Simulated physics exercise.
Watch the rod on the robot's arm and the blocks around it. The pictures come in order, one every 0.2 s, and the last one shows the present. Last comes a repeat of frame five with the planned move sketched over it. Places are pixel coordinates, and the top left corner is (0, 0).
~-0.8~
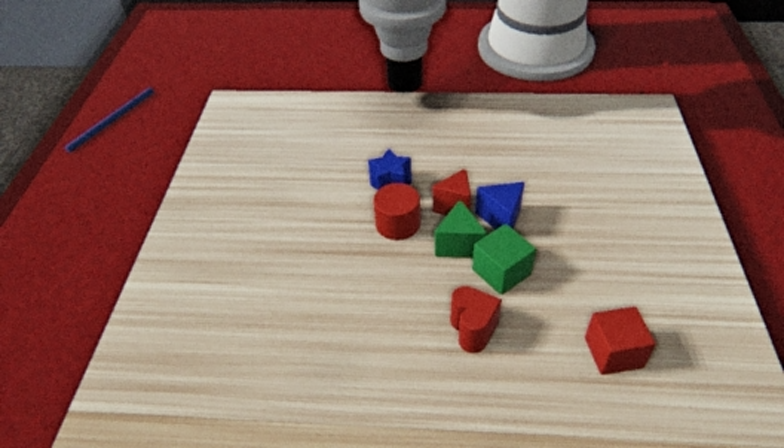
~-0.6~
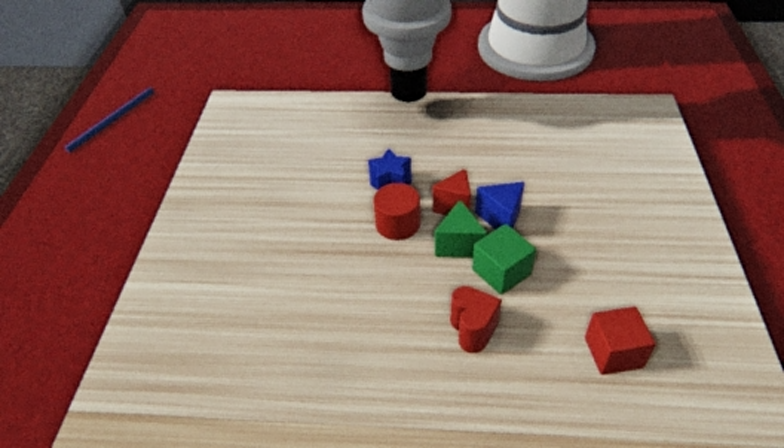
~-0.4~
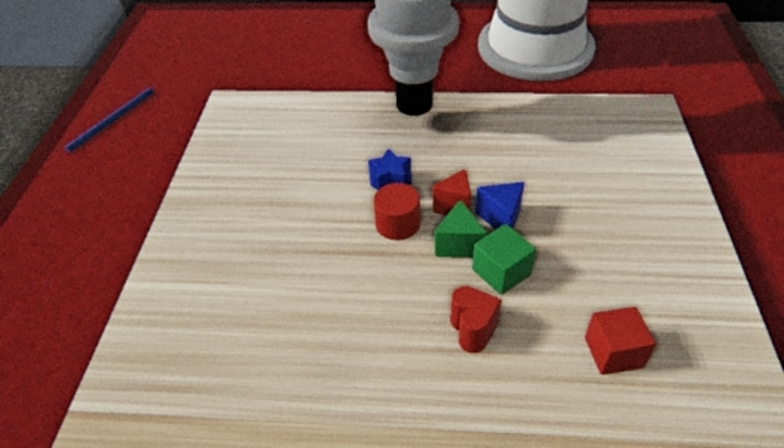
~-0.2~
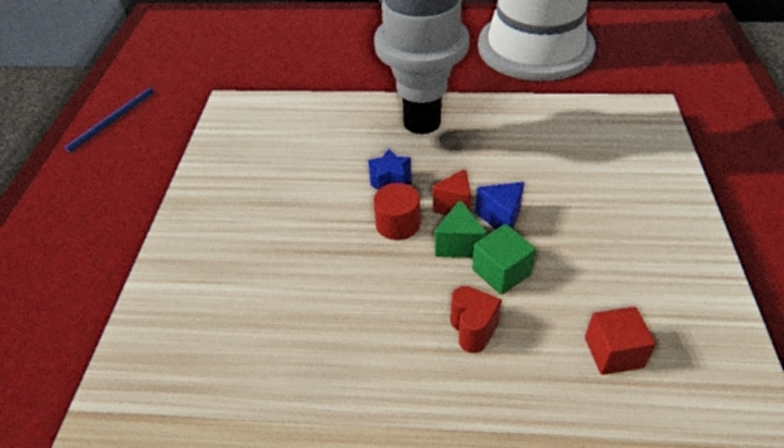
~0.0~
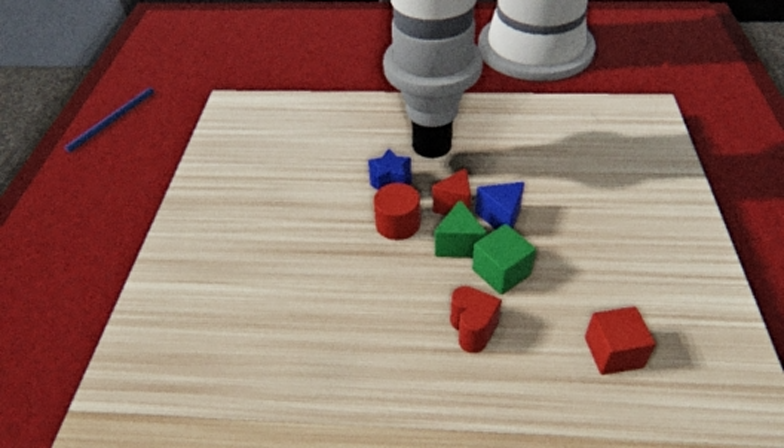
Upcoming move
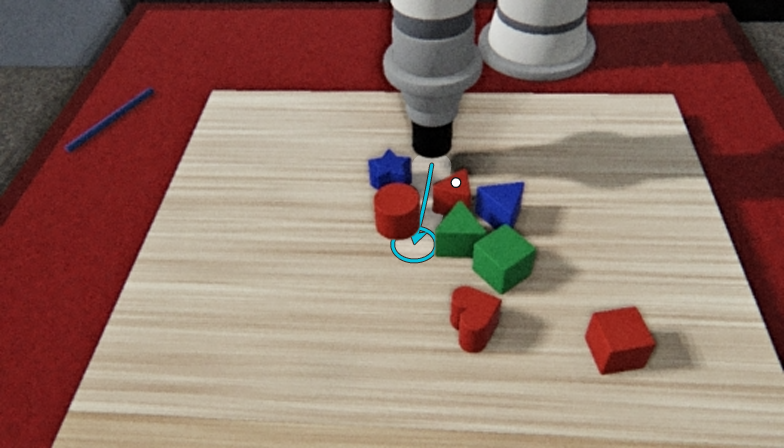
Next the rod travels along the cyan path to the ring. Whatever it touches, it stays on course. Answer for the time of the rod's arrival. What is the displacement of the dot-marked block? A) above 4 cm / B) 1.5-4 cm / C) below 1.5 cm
The one that fits is C, below 1.5 cm.
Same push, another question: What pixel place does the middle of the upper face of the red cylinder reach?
Answer: (368, 229).
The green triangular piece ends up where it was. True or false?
It is true.
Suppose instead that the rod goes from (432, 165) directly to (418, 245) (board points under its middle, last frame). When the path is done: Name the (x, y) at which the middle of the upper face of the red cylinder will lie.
When the path ends, it will be at (371, 229).
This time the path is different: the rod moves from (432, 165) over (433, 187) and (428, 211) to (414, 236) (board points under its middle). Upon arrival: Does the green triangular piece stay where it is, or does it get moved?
The block you're asking about stays where it is.
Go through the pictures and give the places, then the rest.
In the first picture, tip of the rod at (405, 83), middles of tops, blue star-shaped block at (390, 162), red cylinder at (397, 198), red triangular piece at (456, 183), green triangular piece at (461, 221).
In the second picture, rod at (409, 92), nothing pushed.
In the third picture, rod at (415, 105), nothing pushed.
In the fourth picture, rod at (422, 123), nothing pushed.
In the fifth picture, rod at (432, 146), blue star-shaped block at (390, 162), red cylinder at (397, 198), red triangular piece at (456, 183), green triangular piece at (461, 221).
The line goes from (432, 165) to (414, 244); the dot is on the red triangular piece.
On the path given first. One third of the way, rod at (427, 171); blue star-shaped block at (384, 167), turned 30° clockwise.
Two thirds of the way, rod at (421, 197); blue star-shaped block at (383, 171), turned 55° clockwise; red cylinder at (386, 212); red triangular piece at (456, 191), turned 45° anticlockwise.
At the end, rod at (414, 225); blue star-shaped block at (383, 171), turned 55° clockwise; red cylinder at (368, 229); red triangular piece at (456, 191), turned 45° anticlockwise; green triangular piece unmoved.
